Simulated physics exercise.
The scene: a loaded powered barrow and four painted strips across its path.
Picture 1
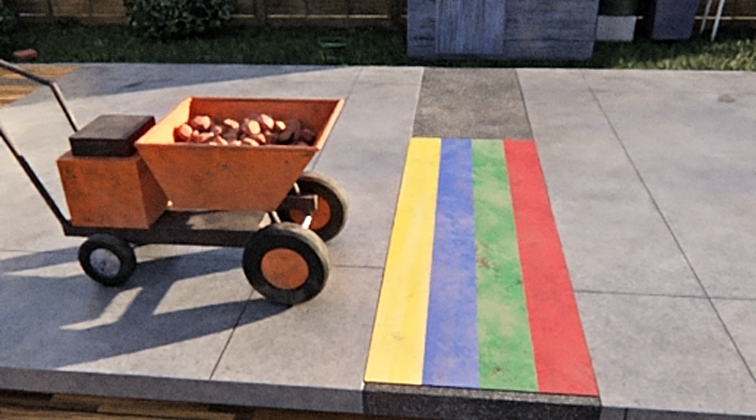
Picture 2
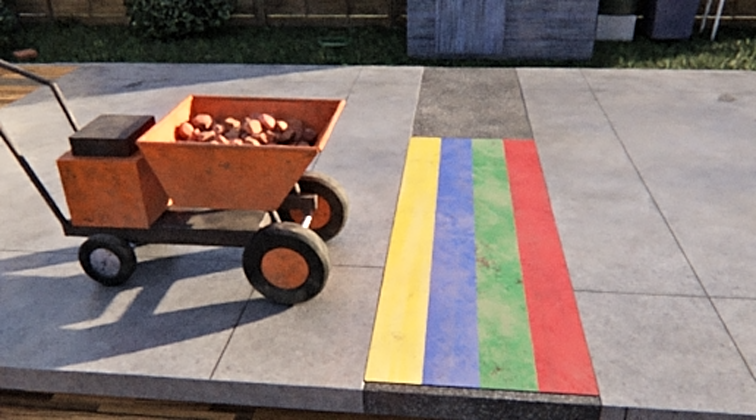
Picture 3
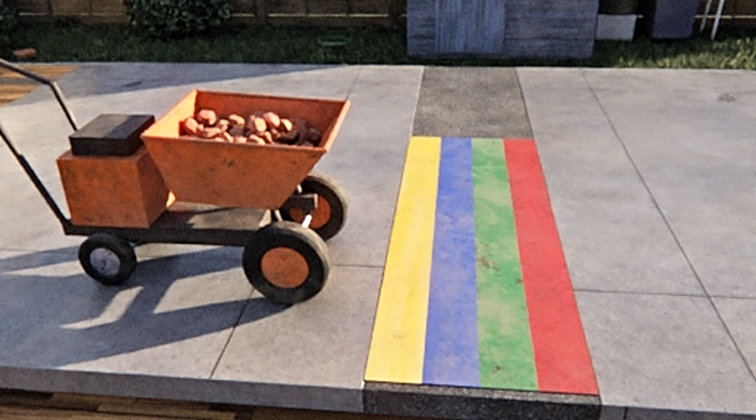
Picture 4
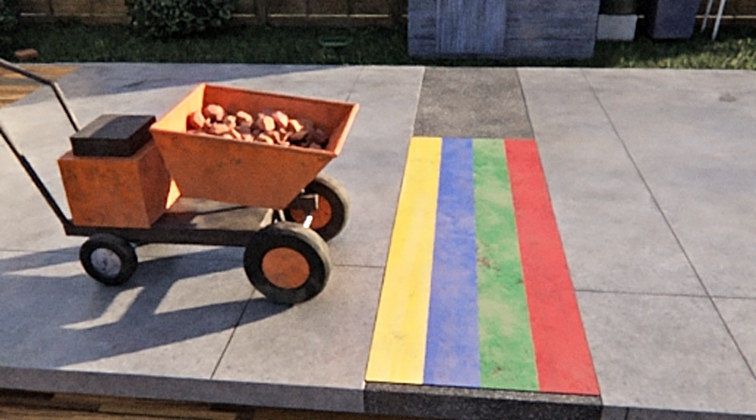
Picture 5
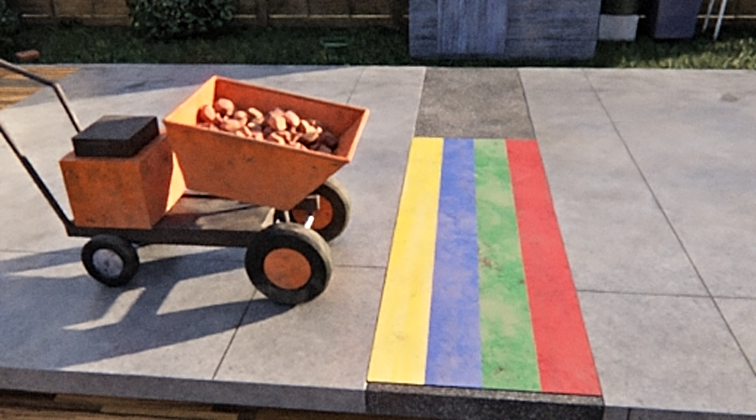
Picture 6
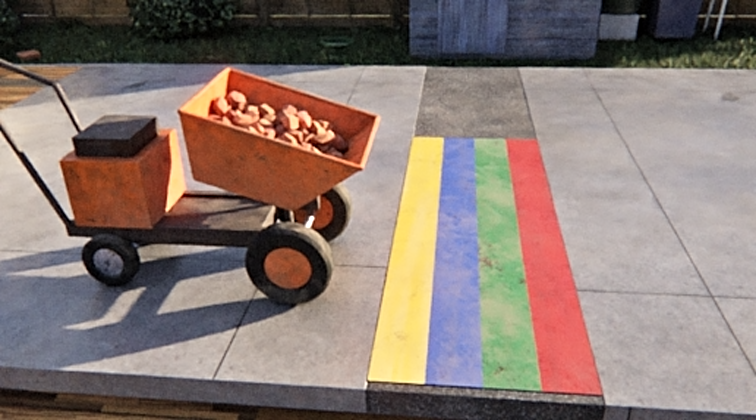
On a paved patio, the skip of an orange barrow loaded with rubble tilting gradually rightward beside yellow, blue, green and red strips.
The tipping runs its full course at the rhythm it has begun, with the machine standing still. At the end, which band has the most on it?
The blue strip carries the most.
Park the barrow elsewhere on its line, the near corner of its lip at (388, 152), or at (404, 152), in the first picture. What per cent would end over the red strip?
Near 30 % and 30 %.
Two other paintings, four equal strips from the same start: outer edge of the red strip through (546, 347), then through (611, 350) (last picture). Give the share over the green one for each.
In turn 30 and 20 in a hundred.
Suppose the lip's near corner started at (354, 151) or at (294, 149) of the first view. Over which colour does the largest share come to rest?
At the first place that green strip, at the second the strip in blue.
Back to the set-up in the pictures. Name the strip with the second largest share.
In second place: The green one.
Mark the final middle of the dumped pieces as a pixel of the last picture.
Near (475, 269).
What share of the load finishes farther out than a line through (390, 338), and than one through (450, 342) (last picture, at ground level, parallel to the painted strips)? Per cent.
First some 80, then 60 per cent.
Soon, skip tipped steeply; all in the skip.
A while on, skip tipped right over; most in the skip; a stray few over the yellow strip; a small part over the blue strip; a stray few over the green strip; a stray few falling.
Towards the end, skip tipped right over; about a quarter in the skip; a stray few over the yellow strip; about a third over the blue strip; about a quarter over the green strip; a small part over the red strip; a stray few off the paint.
Finally, skip tipped right over; about a quarter in the skip; a small part over the yellow strip; about a third over the blue strip; about a quarter over the green strip; a small part over the red strip; a small part off the paint.
